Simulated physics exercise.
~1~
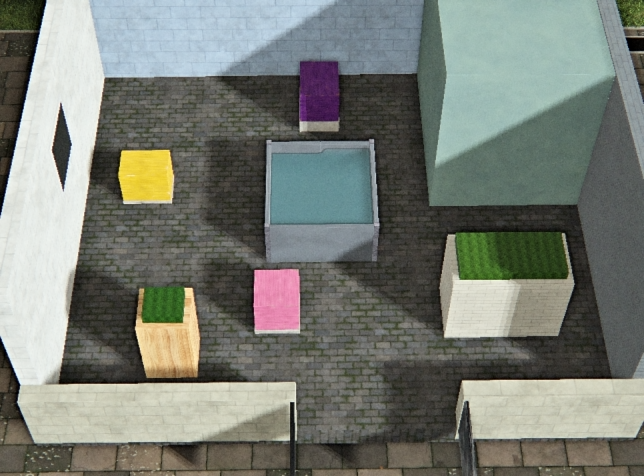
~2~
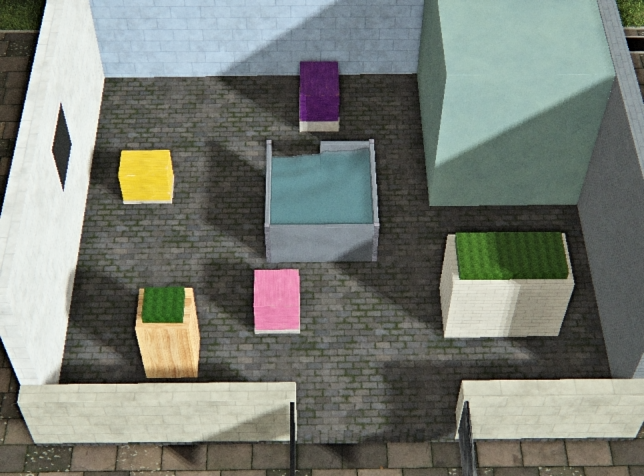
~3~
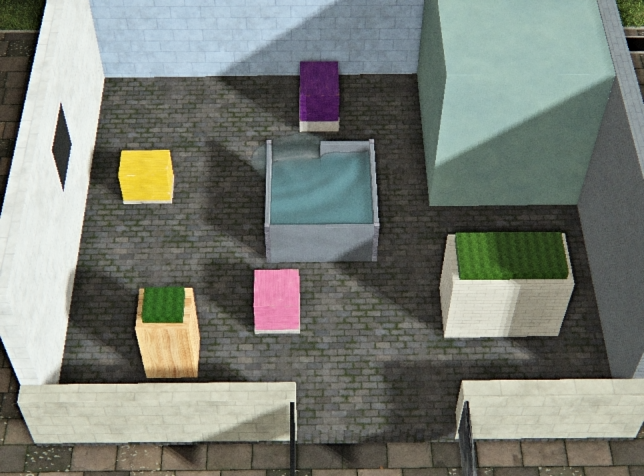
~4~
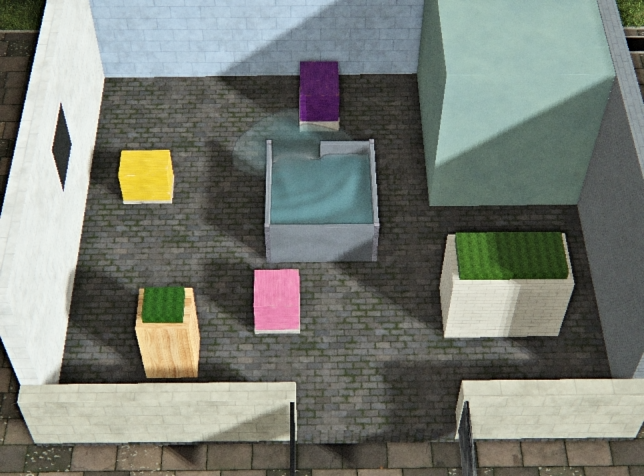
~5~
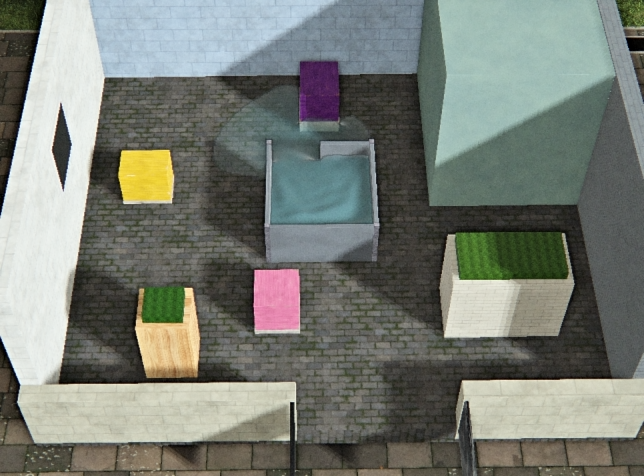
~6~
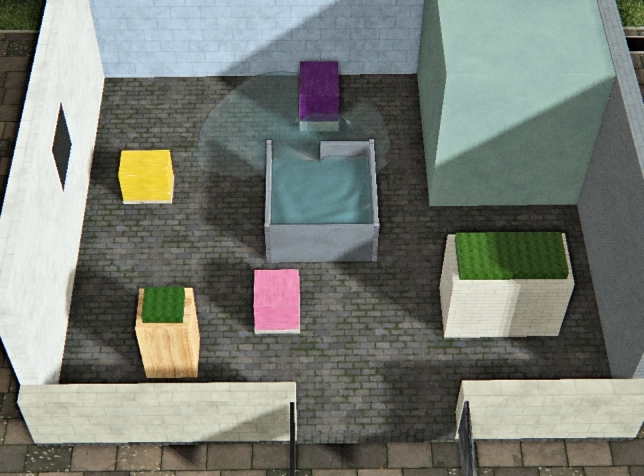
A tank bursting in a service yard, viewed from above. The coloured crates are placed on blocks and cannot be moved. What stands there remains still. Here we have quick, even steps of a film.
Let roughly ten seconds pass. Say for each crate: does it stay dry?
Purple crate: No, it gets wet; yellow crate: No, it gets wet; pink crate: Yes, it stays dry.
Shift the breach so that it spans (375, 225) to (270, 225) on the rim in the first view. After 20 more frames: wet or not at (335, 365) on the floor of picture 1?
Status of the point: Soaked.
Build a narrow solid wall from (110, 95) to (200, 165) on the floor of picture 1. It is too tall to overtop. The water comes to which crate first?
Answer: The crate marked purple.
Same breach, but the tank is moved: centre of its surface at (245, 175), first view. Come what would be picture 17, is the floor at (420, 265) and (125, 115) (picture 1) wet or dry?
Untouched, then submerged.
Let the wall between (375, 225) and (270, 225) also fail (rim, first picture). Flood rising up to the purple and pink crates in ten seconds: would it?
My reading: Purple stays untouched, pink gets drenched.
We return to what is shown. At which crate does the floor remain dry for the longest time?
Answer: The crate marked pink.
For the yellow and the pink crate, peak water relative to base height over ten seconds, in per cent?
Around 260 % and 60 %.
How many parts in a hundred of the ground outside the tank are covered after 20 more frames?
That's roughly 40 per cent.
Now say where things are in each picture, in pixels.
The first frame shows the tank at (321, 187) is whole and still.
In the second frame, water pours out on the tank's far side and has run to a hidden place.
In the third frame, the front is at (310, 138), out from the gap on the tank's far side.
In the fourth frame, the front is at (290, 112), out from the gap on the tank's far side.
In the fifth frame, the front is at (279, 90), out from the gap on the tank's far side.
In the sixth frame, water pours out on the tank's far side and has run to (256, 77).
A moment on, water covers 20 % of the floor; the purple crate water round its plinth, the yellow crate not reached, the pink crate not reached.
Next, water covers 25 % of the floor; the purple crate water round its plinth, the yellow crate water round its plinth, the pink crate not reached.
Then, water covers 40 % of the floor; the purple crate water round its plinth, the yellow crate water round its plinth, the pink crate not reached.
Later, water covers 65 % of the floor; the purple crate water round its plinth, the yellow crate water round its plinth, the pink crate water round its plinth.
In the end, water covers 80 % of the floor; the purple crate was topped, the yellow crate was topped, the pink crate stayed above the water.
